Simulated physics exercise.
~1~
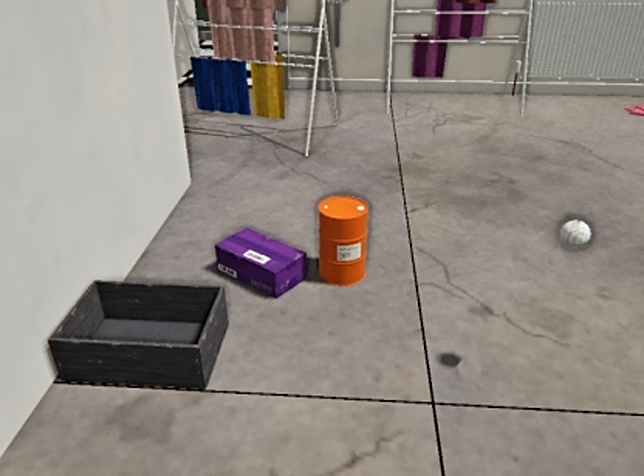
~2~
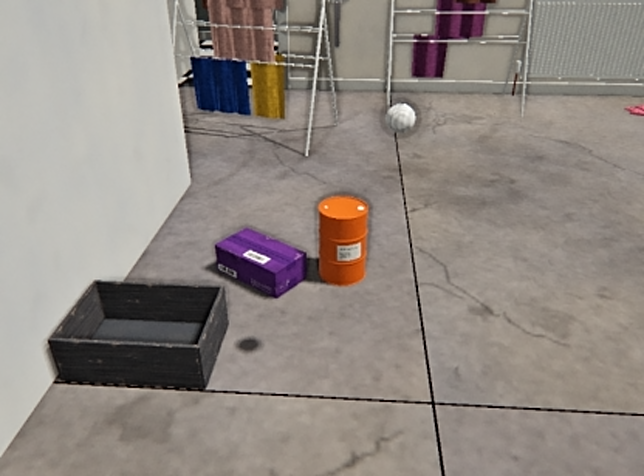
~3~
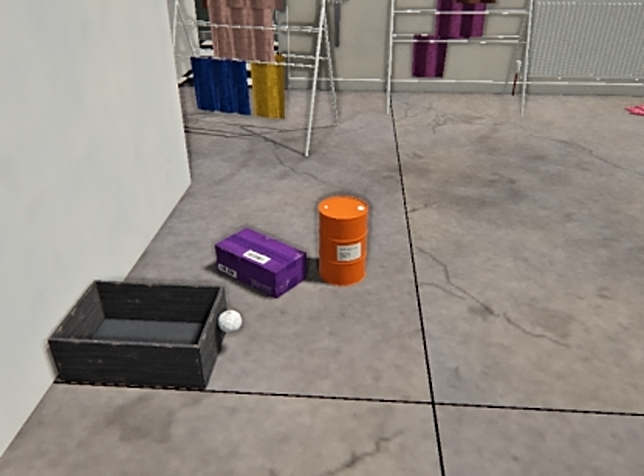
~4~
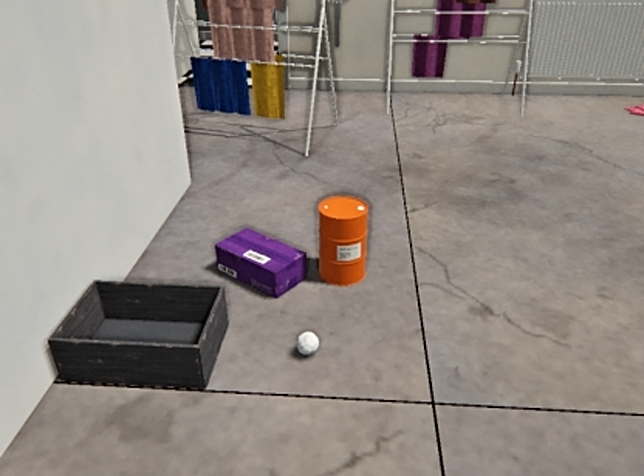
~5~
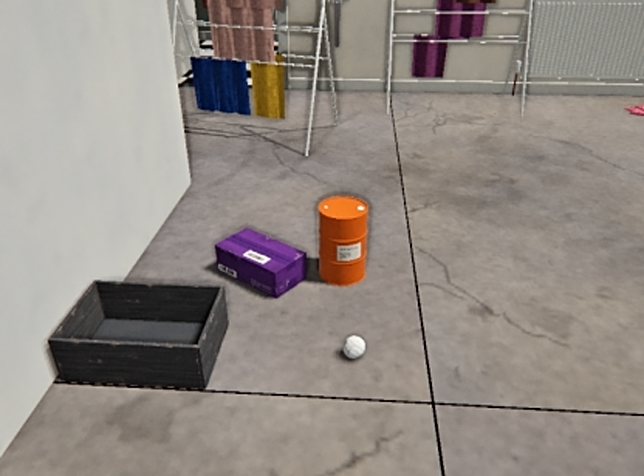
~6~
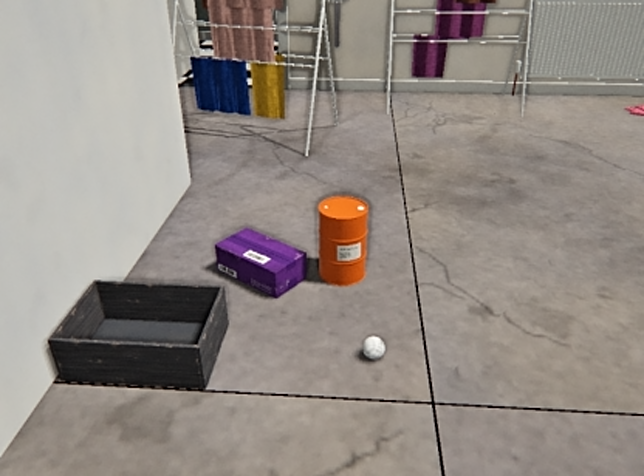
An open dark box sat on a concrete floor near a purple parcel and an orange canister as a white ball-like onion flew in from the right, dropped beside the box's right side, then moved back rightward and ended up outside it.
